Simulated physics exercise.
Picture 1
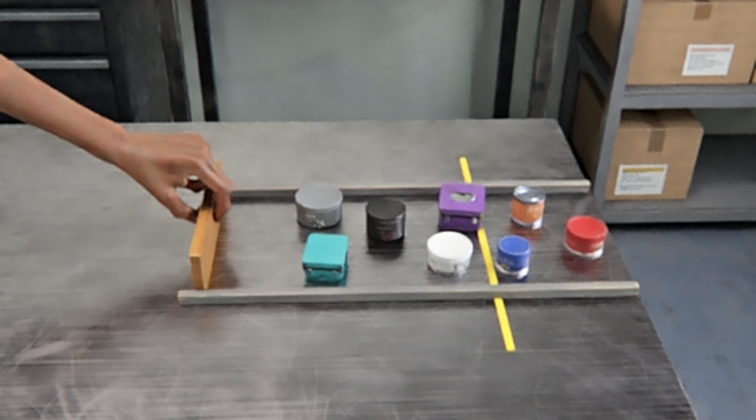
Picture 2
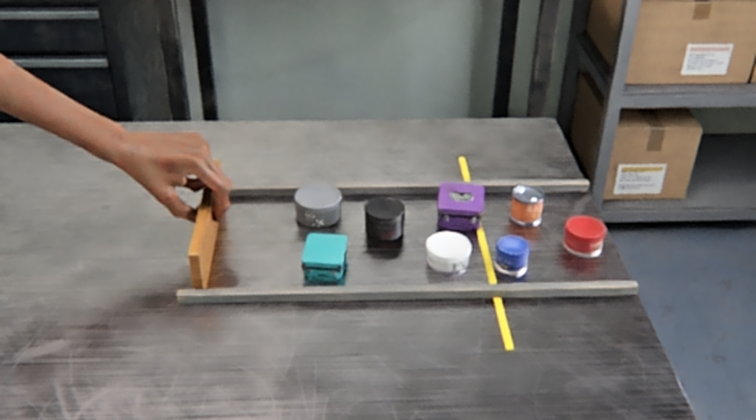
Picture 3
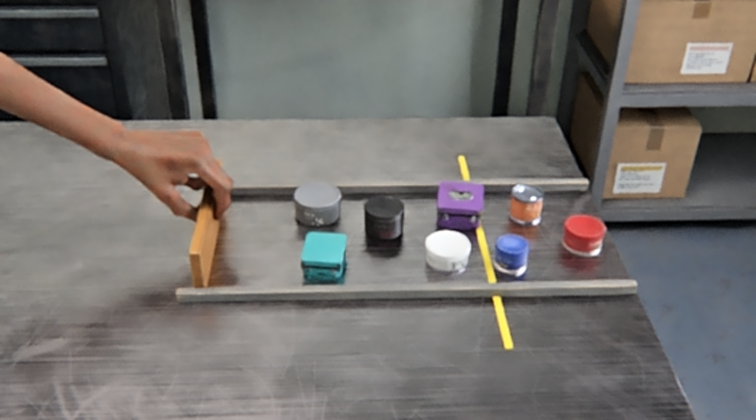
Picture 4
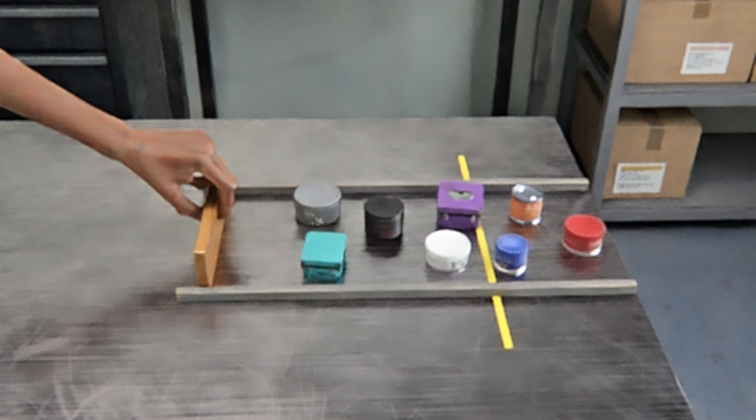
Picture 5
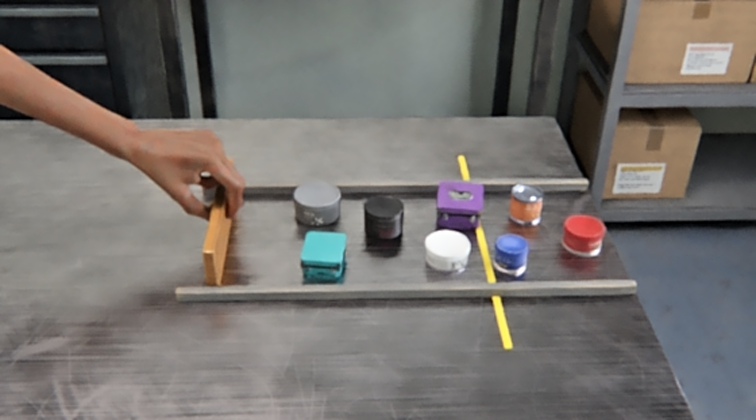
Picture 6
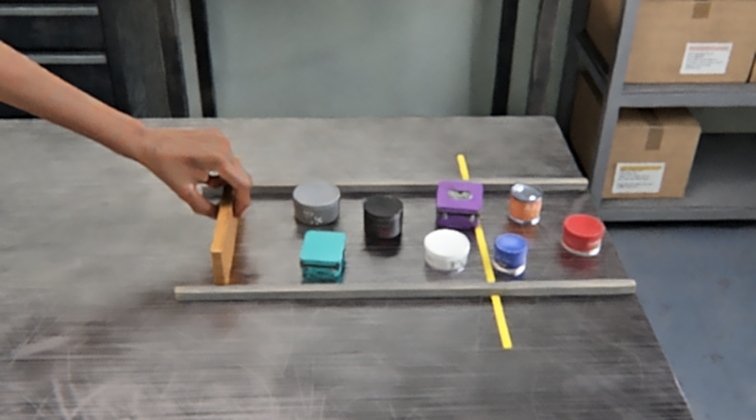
On a dark, scuffed worktable in a workshop, seen from above at an angle, two parallel rails run crosswise near shelved cardboard boxes. Between them sit grey, turquoise, black, white, purple, blue, orange and red containers, left to right, with yellow tape crossing beneath the rails. A hand at left holds an upright wooden board still, then slides it slightly rightward, while the containers stay put.
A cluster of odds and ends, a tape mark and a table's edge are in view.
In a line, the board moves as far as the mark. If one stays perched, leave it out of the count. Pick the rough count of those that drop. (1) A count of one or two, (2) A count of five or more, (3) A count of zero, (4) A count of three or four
Option 3: A count of zero.
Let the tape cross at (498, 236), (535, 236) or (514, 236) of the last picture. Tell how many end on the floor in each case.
So, one try after another, the floor gets 0, then 3, then 1.
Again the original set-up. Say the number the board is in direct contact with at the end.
Contact count: 3.
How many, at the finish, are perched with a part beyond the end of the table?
0, I think.
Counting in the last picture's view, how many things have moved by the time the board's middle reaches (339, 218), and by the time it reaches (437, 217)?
By then 3, and later 7.
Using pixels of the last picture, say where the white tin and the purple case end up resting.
You'll see the white tin at (546, 250), with the purple case at (538, 206).
Early on, none off yet; red tin at rest near (582, 234); orange pot at rest near (525, 203); blue pot at rest near (510, 253).
A while later, none off yet; red tin at rest near (582, 234); orange pot moving near (535, 204); blue pot travelled about its own width near (538, 254).
Finally, the number that fall off is zero.
